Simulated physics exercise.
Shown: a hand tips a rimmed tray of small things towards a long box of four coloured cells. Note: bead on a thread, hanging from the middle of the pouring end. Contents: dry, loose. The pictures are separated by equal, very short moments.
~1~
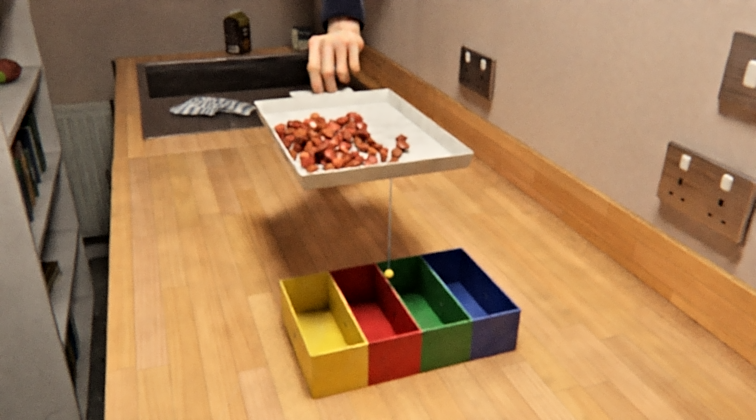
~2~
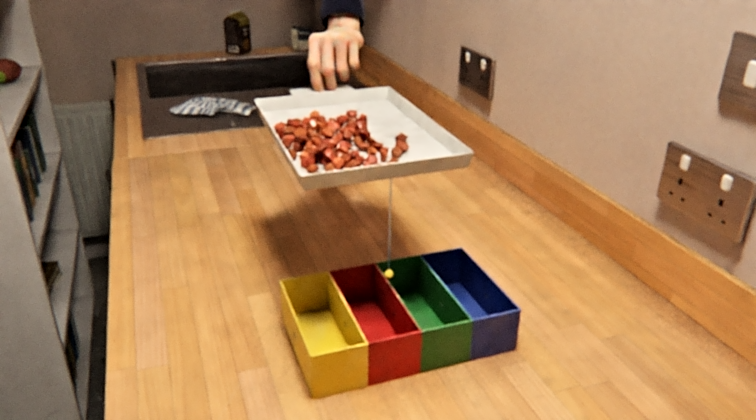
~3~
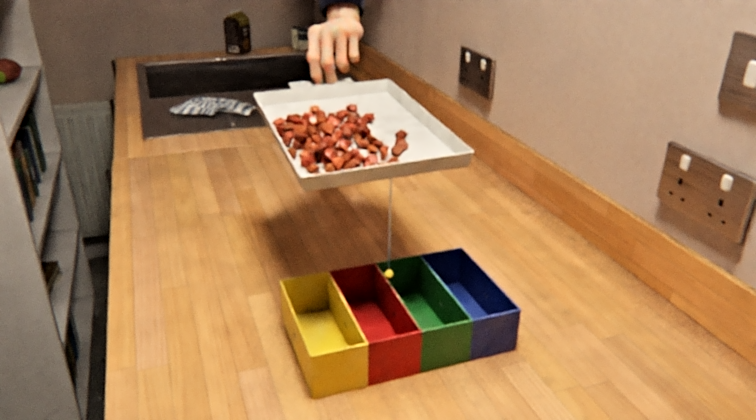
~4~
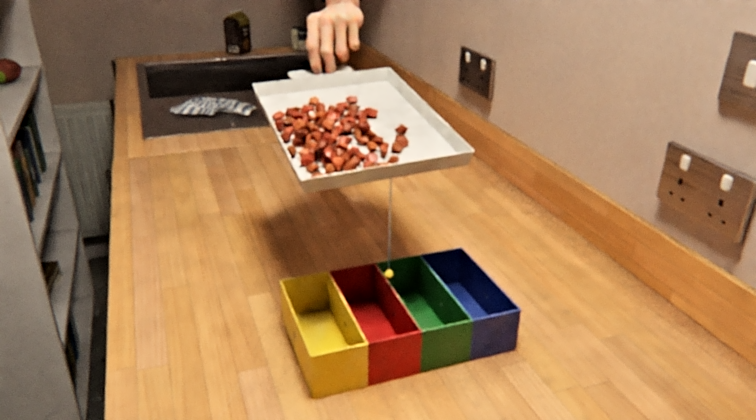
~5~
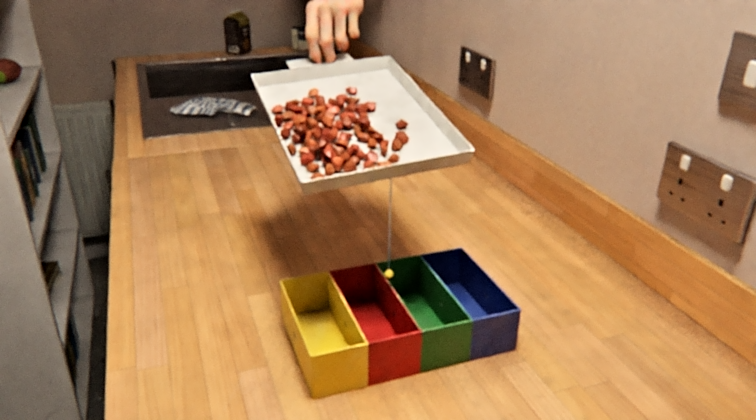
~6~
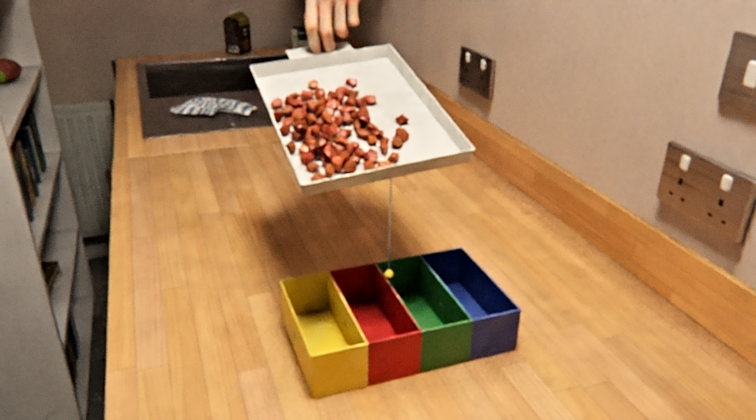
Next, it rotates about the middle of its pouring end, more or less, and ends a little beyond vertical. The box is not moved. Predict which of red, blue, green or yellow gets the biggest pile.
The biggest pile lands in yellow.
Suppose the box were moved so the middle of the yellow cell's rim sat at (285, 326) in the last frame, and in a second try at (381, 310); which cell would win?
Try 1 - the cell in red; try 2 - the yellow cell.
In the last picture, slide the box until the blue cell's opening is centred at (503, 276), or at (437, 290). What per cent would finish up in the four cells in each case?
Try 1: Some 40 %; try 2: Some 100 %.
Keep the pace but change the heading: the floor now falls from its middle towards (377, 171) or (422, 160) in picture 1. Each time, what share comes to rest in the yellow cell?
First heading 30 %, second heading 0 %.
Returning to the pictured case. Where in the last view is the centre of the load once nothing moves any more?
Centre at rest, last view: Approx. (335, 351).
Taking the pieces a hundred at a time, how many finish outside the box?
Estimated share: About 10 %.
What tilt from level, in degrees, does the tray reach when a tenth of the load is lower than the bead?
Roughly 85 degrees.
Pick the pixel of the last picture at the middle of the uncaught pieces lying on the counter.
The centre sits near (258, 377).
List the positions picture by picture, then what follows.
Corners of the pouring end at (304, 173) and (469, 152), level; middle of the load at (329, 144), bits of crushed brick; bead on its thread at (389, 274); yellow cell at (340, 367); red cell at (394, 354); green cell at (446, 342); blue cell at (495, 331), in the first frame.
Corners of the pouring end at (304, 174) and (469, 152), level; middle of the load at (329, 143), in the second frame.
Corners of the pouring end at (304, 175) and (469, 151), tipped barely, lowest at the left corner; middle of the load at (329, 140), in the third frame.
Corners of the pouring end at (304, 177) and (469, 150), tipped a little, lowest at the left corner; middle of the load at (329, 136), in the fourth frame.
Corners of the pouring end at (304, 180) and (470, 149), tipped a little, lowest at the left corner; middle of the load at (329, 133), in the fifth frame.
Corners of the pouring end at (304, 182) and (470, 148), tipped a little, lowest at the left corner; middle of the load at (328, 129); yellow cell at (340, 367); red cell at (394, 354); green cell at (446, 342); blue cell at (495, 331), in the sixth frame.
Soon, tray tipped steeply; all on the tray.
A while on, tray tipped right over; about a quarter on the tray; about a third in the yellow cell; about a quarter in the red cell; about a quarter falling or outside the box.
Towards the end, tray tipped past a quarter turn; about half in the yellow cell; about a third in the red cell; a stray few in the green cell; a small part falling or outside the box.
Finally, tray tipped past a quarter turn; about half in the yellow cell; about a third in the red cell; a stray few in the green cell; none in the blue cell; a small part outside the box.
